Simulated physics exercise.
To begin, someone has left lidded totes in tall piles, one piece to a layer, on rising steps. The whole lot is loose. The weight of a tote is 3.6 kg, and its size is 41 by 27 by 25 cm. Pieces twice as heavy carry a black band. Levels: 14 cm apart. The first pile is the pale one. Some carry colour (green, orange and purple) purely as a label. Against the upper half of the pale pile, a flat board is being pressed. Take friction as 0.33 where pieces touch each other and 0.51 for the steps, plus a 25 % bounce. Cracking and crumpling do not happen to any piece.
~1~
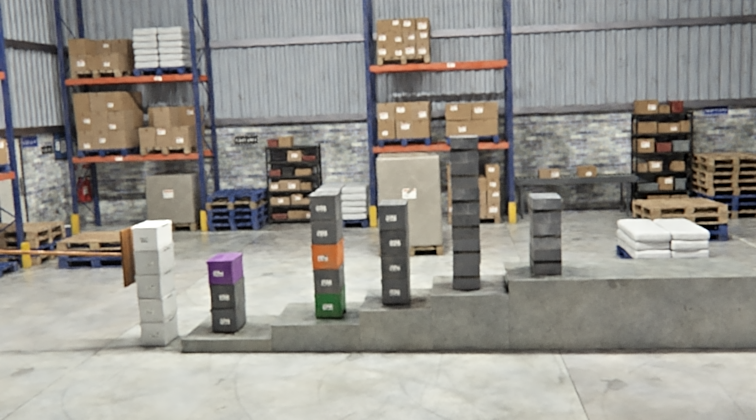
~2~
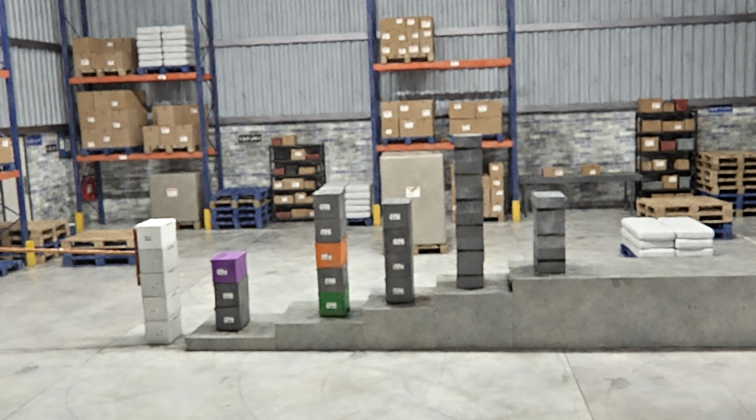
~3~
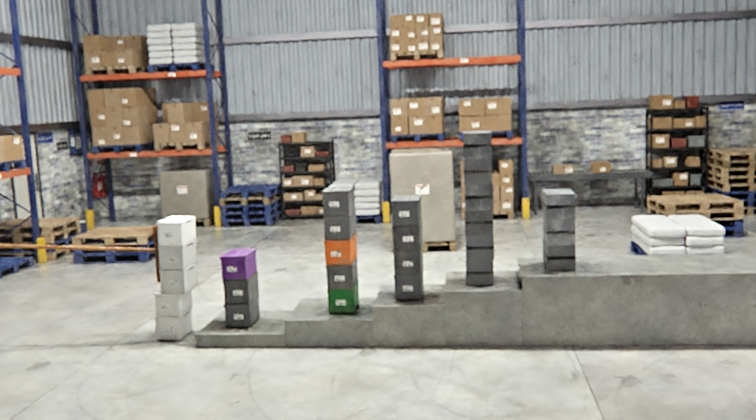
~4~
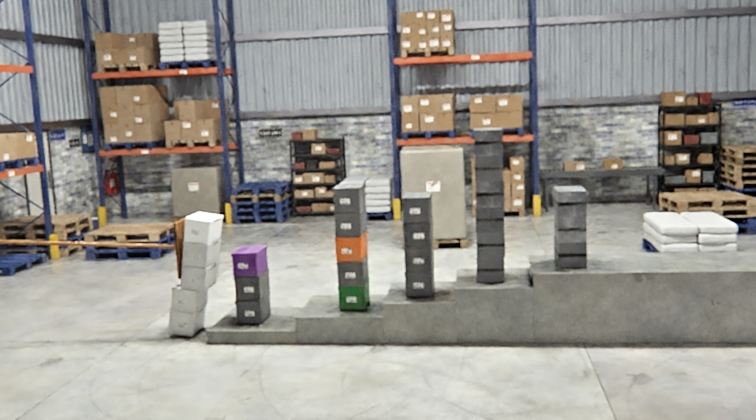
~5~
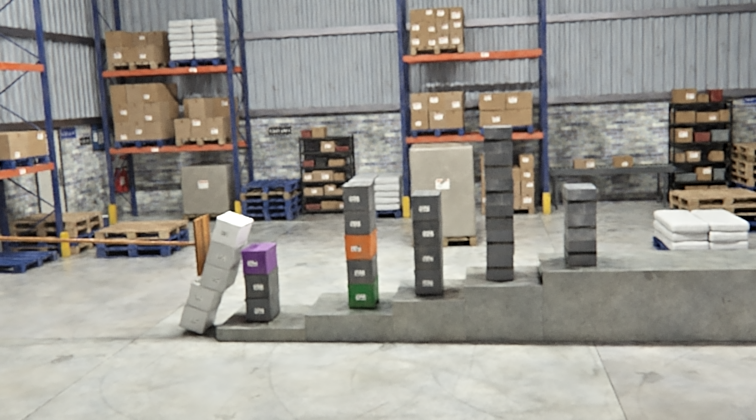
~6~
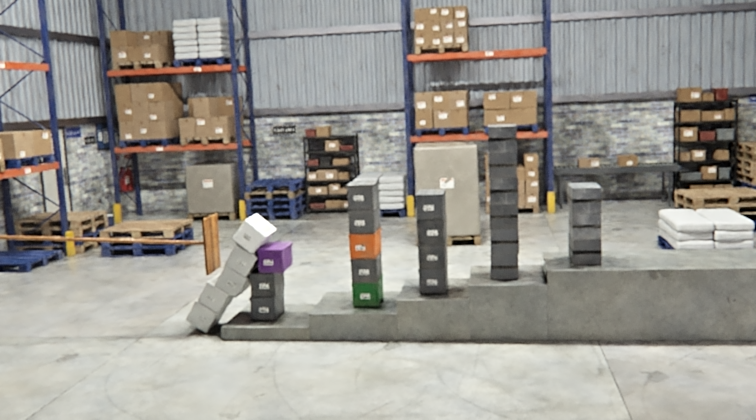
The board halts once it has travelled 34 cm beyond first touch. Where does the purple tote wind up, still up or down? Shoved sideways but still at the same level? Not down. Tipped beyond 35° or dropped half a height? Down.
Once all is still, the purple tote is down.
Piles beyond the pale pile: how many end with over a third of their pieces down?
Count: 1.
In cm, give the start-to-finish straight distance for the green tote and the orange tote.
So green shifts 0 cm, while orange shifts 0 cm.
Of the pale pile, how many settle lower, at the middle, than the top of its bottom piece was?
I count 1 of the pale pieces.
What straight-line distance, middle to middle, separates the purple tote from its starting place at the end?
About 90 cm.
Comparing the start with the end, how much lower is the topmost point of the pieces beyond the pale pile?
About 0 cm lower.
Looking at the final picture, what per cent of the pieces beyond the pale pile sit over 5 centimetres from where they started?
Displaced: 10 %.
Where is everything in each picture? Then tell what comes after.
In the first frame (pixels give the middle of a visible side; the camera pans a little), board (122, 252) 11 cm short; purple tote (220, 273); green tote (328, 306); orange tote (325, 257); none of the others has stirred.
The second frame shows board (136, 250) 5 mm short; purple tote (224, 271).
The third frame shows board (155, 247) 10 cm in; purple tote (234, 268).
The fourth frame shows board (176, 244) 20 cm in, top of the pale pile leaning 10°; purple tote (245, 265); none of the others has stirred.
The fifth frame shows board (195, 241) 30 cm in, top of the pale pile leaning 21°; purple tote (254, 263); none of the others has stirred.
The sixth frame shows board (204, 240) 34 cm in, stopped, top of the pale pile leaning 40°; purple tote (270, 262) 12 cm from its place; orange tote (362, 247); green tote (365, 295); one has shifted.
Then, 0.07 s past the last view, 5 of the pale pile down; none of the 21 other totes down, 2 disturbed; purple tote 7° from how it stood.
Then, 0.23 s past the last view, 5 of the pale pile down; none of the 21 other totes down, 3 disturbed; purple tote 20° from how it stood.
Then, 0.43 s past the last view, 5 of the pale pile down; 2 of the 21 other totes down; purple tote 53° from how it stood, 22 cm lower.
Then, 0.63 s past the last view, 5 of the pale pile down; 2 of the 21 other totes down; purple tote on its side.
In the end, 5 of the pale pile down; 2 of the 21 other totes down; purple tote on its side; orange tote unmoved; green tote unmoved. From the last view, middles, purple tote near (344, 290), orange tote near (367, 243).
